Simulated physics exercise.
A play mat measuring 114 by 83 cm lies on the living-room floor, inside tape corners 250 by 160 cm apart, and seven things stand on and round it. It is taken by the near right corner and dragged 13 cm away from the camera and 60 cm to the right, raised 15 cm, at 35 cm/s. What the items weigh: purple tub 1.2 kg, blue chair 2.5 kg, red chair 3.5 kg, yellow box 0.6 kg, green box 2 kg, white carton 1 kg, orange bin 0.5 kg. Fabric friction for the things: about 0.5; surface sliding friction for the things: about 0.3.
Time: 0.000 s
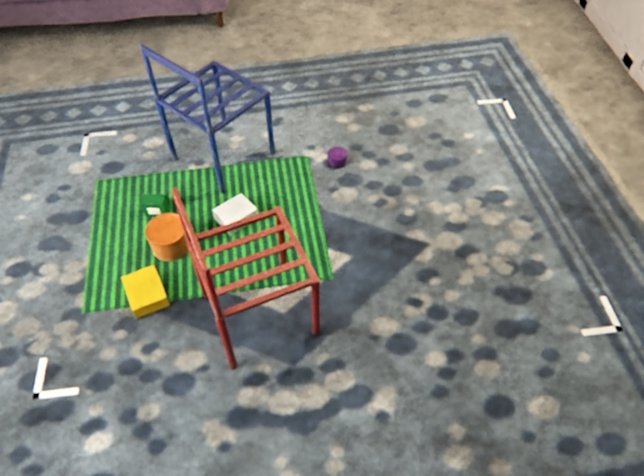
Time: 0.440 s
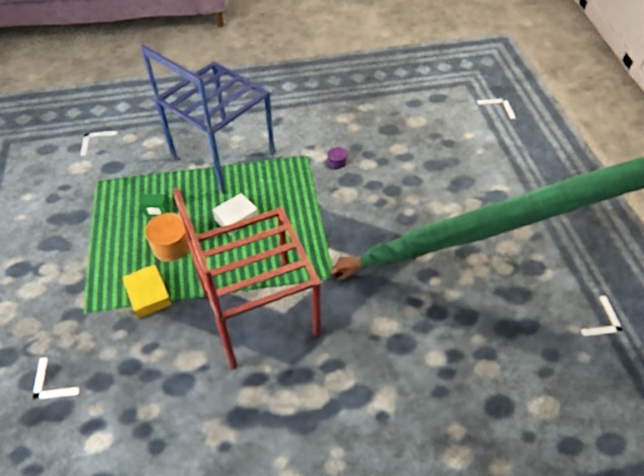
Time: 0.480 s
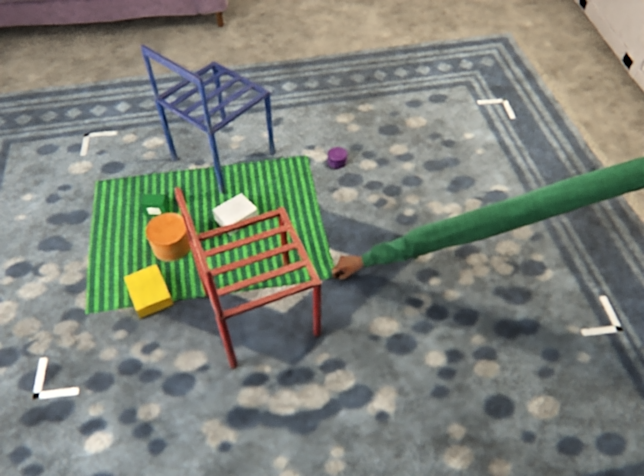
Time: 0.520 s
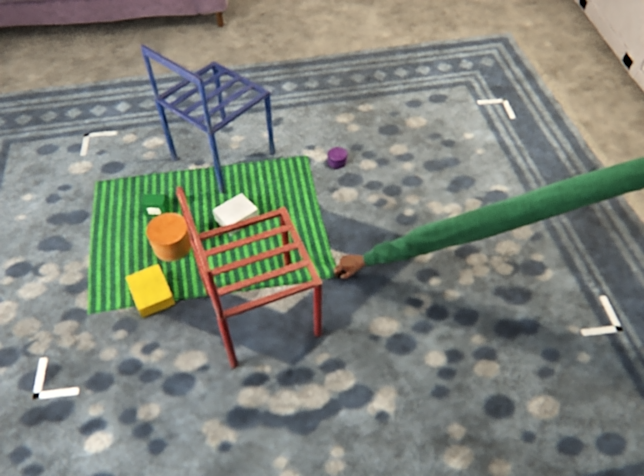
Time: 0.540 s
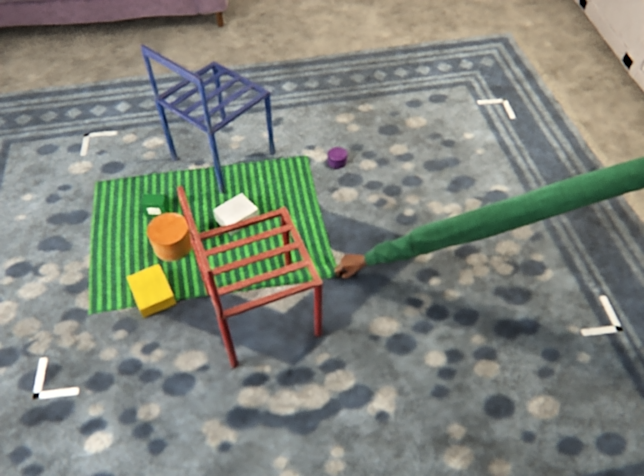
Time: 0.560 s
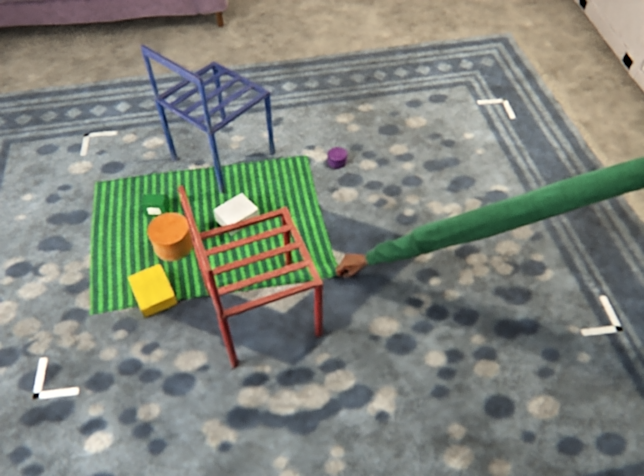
In this clip, a green-sleeved arm reaches in from the right to the near right corner of a green striped mat and shifts it very slightly rightward, with an orange bin, boxes and a red chair on it.
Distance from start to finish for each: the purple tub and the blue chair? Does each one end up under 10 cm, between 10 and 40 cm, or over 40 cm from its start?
In order: The purple tub finishes close to where it began. The blue chair finishes a medium way from where it began.
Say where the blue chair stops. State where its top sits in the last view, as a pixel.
It comes to rest at about (266, 99).
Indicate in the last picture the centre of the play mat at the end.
About (317, 225).
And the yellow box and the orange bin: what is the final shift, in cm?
Yellow box 70 cm, orange bin 60 cm, roughly.
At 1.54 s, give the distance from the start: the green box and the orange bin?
Green box 25 cm, orange bin 30 cm.
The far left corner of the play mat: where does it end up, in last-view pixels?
Around pixel (182, 207).
By 1.1 s, middle of the play mat at (232, 224); blue chair 3 cm off its start, yellow box 23 cm off its start, orange bin 16 cm off its start.
By 1.5 s, middle of the play mat at (261, 225); blue chair 11 cm off its start, yellow box 40 cm off its start, orange bin 31 cm off its start.
By 2.0 s, middle of the play mat at (286, 223); blue chair 17 cm off its start at (246, 98), yellow box 56 cm off its start at (269, 291), orange bin 45 cm off its start at (261, 232).
By 2.5 s, middle of the play mat at (317, 225); blue chair 27 cm off its start, yellow box 68 cm off its start, orange bin 57 cm off its start.
By 3.1 s, middle of the play mat at (317, 225); blue chair 27 cm off its start at (266, 99), purple tub 0 cm off its start at (337, 154), yellow box 68 cm off its start at (296, 292), red chair 65 cm off its start at (412, 293).
